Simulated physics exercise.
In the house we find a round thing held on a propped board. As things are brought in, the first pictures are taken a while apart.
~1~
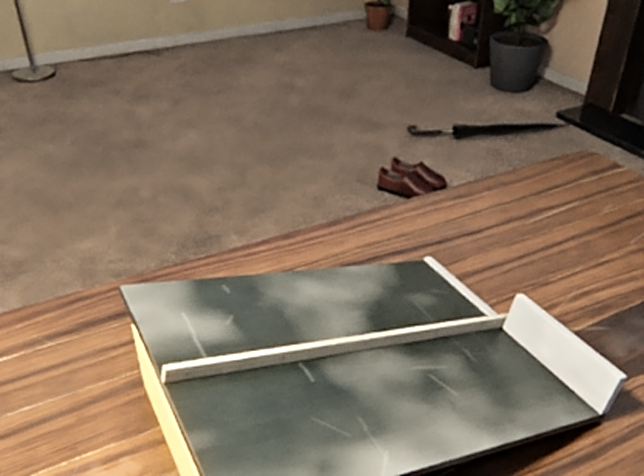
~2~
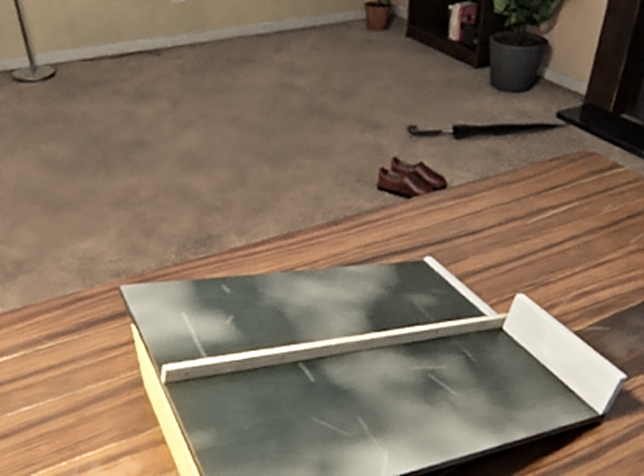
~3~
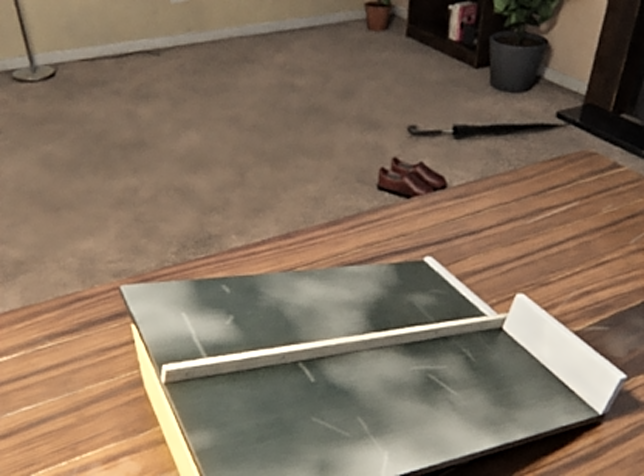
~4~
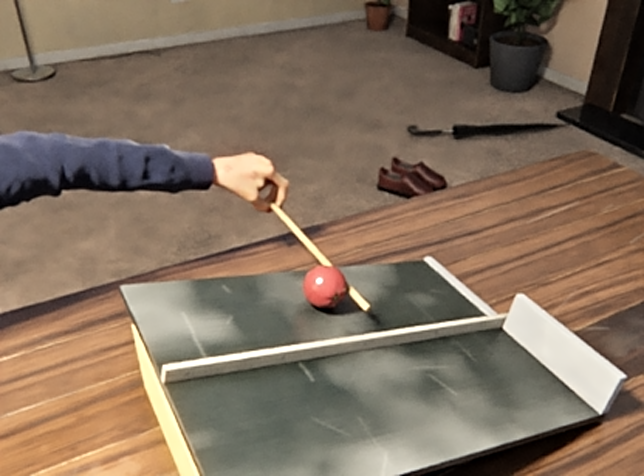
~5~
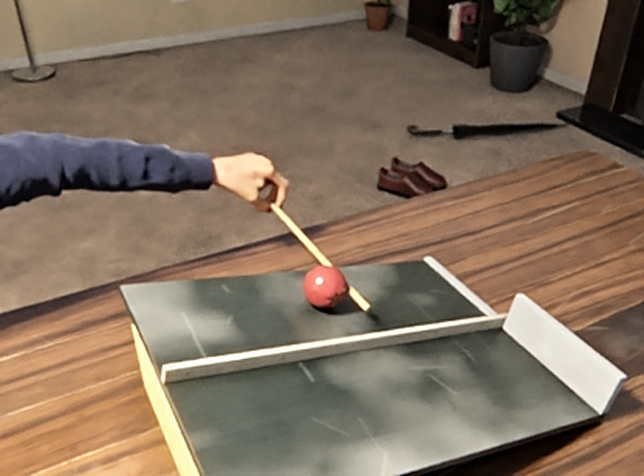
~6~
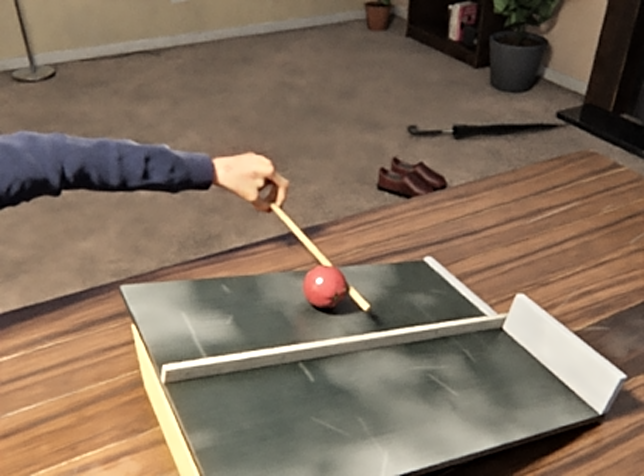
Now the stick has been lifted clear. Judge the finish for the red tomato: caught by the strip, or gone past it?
Gone past.
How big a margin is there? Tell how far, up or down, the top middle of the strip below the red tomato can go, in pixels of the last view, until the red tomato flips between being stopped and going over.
Move it 8 pixels upward and it flips.
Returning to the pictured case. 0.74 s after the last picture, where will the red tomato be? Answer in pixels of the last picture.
Around (501, 269).
Then, 0.74 s later than the last frame, red tomato off the board near (501, 269).
When it is over, the red tomato runs past the strip.
